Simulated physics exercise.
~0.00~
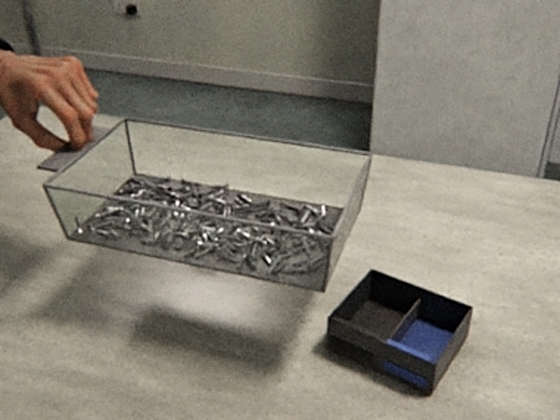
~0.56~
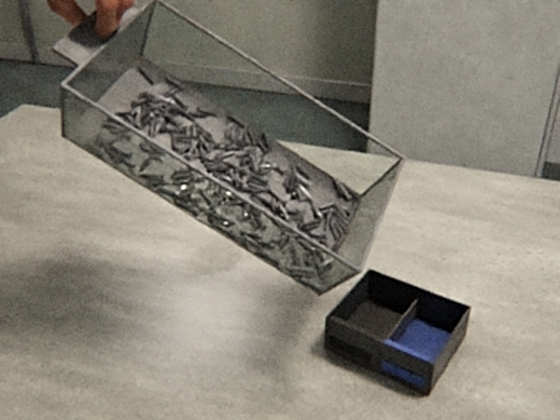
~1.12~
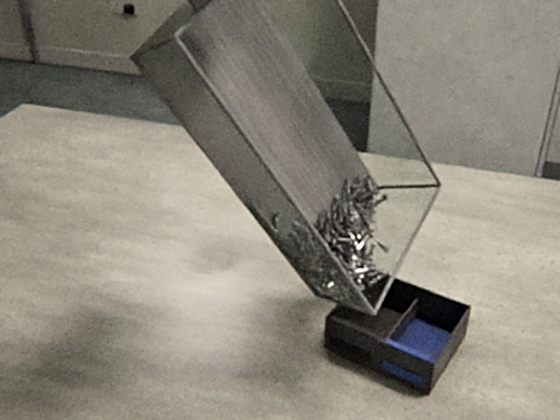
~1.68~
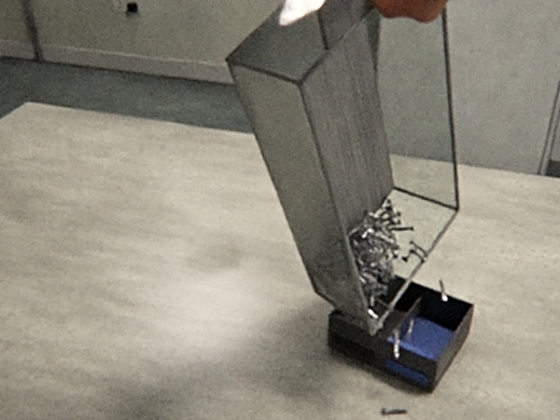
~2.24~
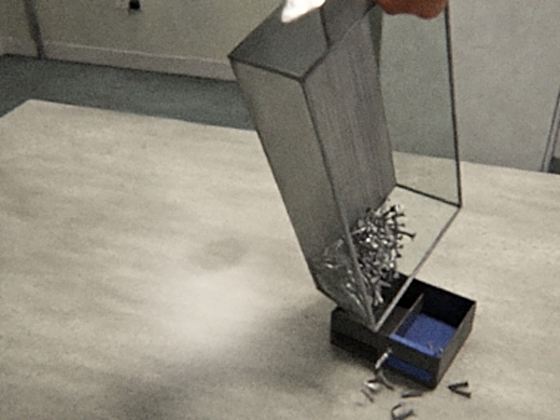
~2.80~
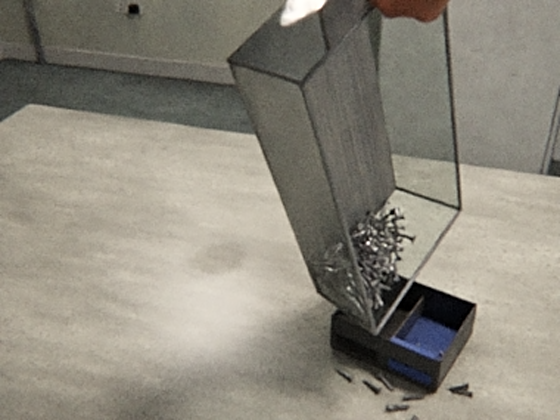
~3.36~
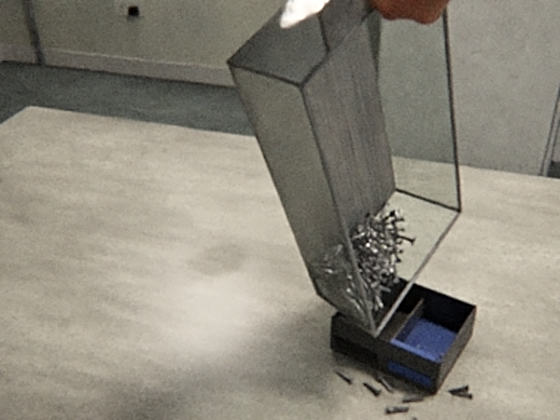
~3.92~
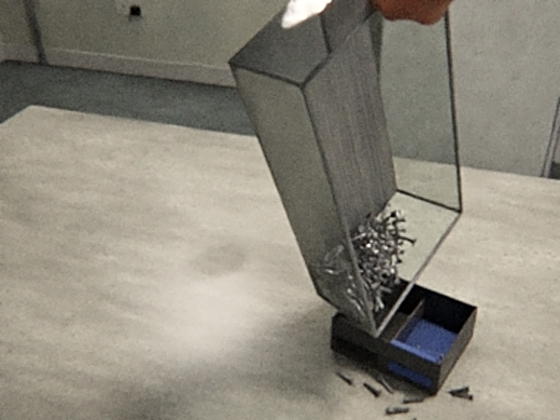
The clip opens on a clear-sided drawer tray holding a layer of steel screws, gripped at its left end by a hand above a pale table, with a small dark tin split into a black section and a blue section at the right. The hand raises that end, and the screws begin sliding toward the lower right. As the tray tips steeply, they bunch in its bottom corner over the tin. Once it stands nearly upright, a few screws drop and scatter on the table in front of the tin. The tray is then held still, most screws remaining jammed inside.
